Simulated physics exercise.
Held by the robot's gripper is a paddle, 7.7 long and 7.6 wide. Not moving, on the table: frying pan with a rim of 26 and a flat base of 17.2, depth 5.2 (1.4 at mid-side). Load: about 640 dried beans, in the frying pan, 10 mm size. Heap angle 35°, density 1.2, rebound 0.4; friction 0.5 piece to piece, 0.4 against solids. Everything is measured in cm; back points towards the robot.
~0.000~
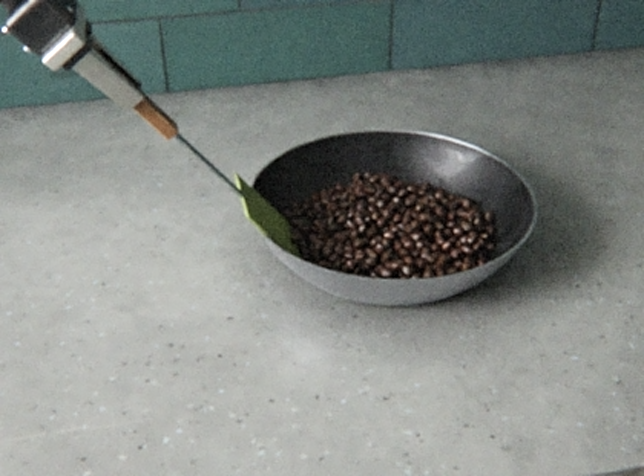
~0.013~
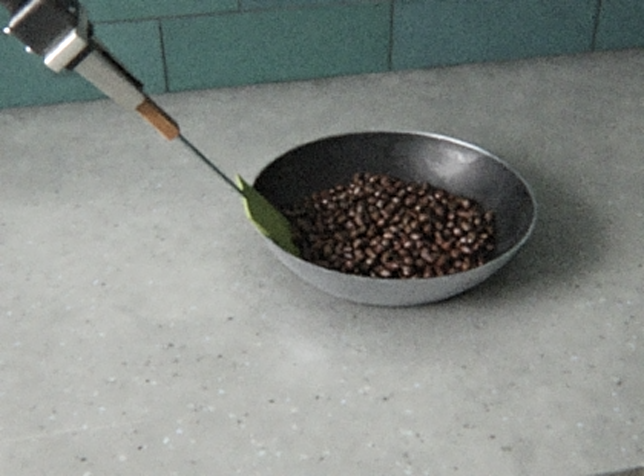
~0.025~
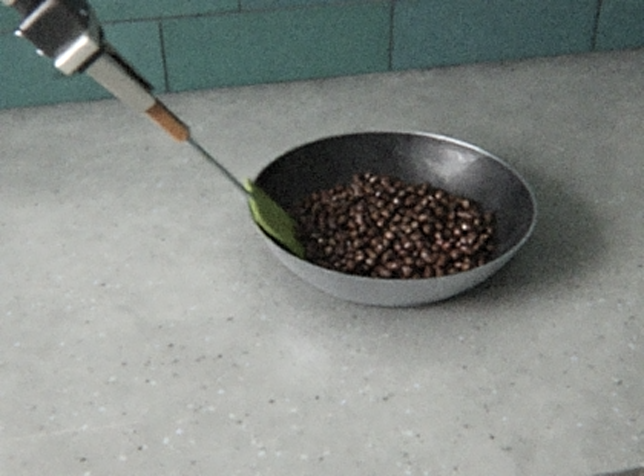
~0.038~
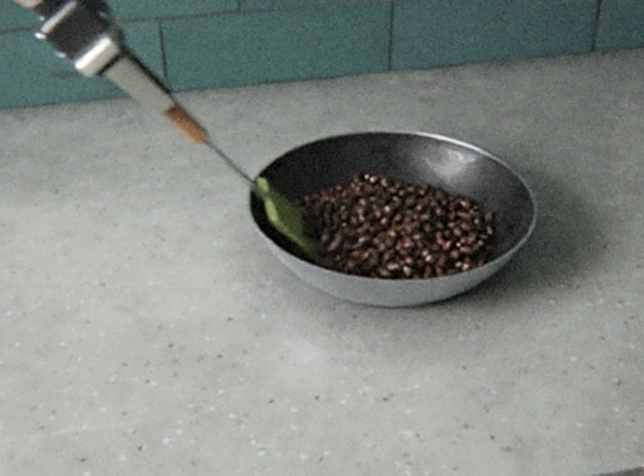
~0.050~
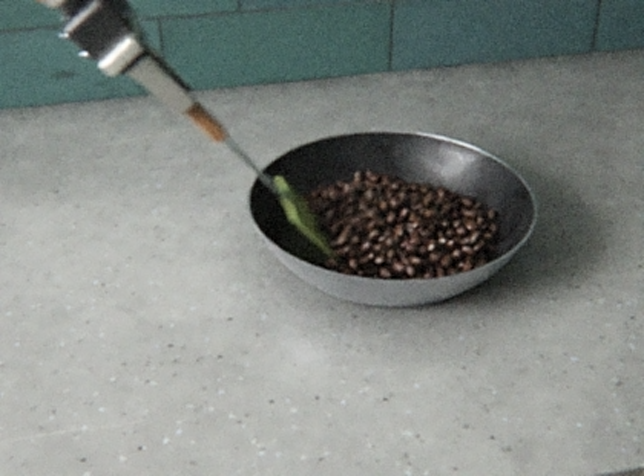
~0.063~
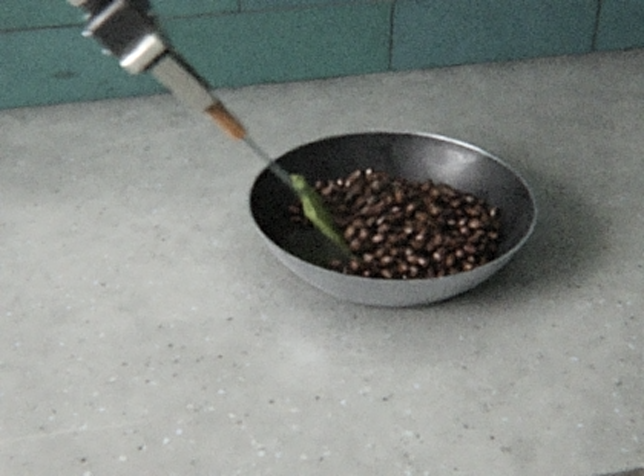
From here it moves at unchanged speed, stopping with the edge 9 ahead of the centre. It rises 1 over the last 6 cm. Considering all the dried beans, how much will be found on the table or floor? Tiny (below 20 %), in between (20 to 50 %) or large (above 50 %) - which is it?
In between, so 20 to 50 %.
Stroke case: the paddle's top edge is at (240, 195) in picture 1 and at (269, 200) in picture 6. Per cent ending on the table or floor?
My guess would be close to 10 per cent.
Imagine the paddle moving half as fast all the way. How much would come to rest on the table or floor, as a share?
Estimated result: Some 10 %.
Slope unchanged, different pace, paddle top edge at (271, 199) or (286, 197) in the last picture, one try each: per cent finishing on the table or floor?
That comes to about 10 and about 20 percent, in that order.
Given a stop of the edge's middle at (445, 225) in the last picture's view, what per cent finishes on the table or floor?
5 %, roughly.
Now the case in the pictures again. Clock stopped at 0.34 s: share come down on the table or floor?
It comes to some 15 in a hundred.
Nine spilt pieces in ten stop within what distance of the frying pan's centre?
Distance from centre: Approx. 40 cm.
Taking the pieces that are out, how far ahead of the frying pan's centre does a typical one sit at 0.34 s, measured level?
Roughly 18 cm.
After 0.09 s, sloping 52°, highest piece 7 above the table; 637 in the frying pan.
After 0.12 s, sloping 52°, highest piece 8 above the table; 637 in the frying pan.
After 0.34 s, sloping 52°, highest piece 15 above the table; 467 in the frying pan, 86 on the table or floor, 84 on the blade or in flight.
After 1.39 s, sloping 52°, highest piece 5 above the table; 467 in the frying pan, 170 on the table or floor.
At rest, 467 in the frying pan, 170 on the table or floor. That is 27 % on the table or floor.
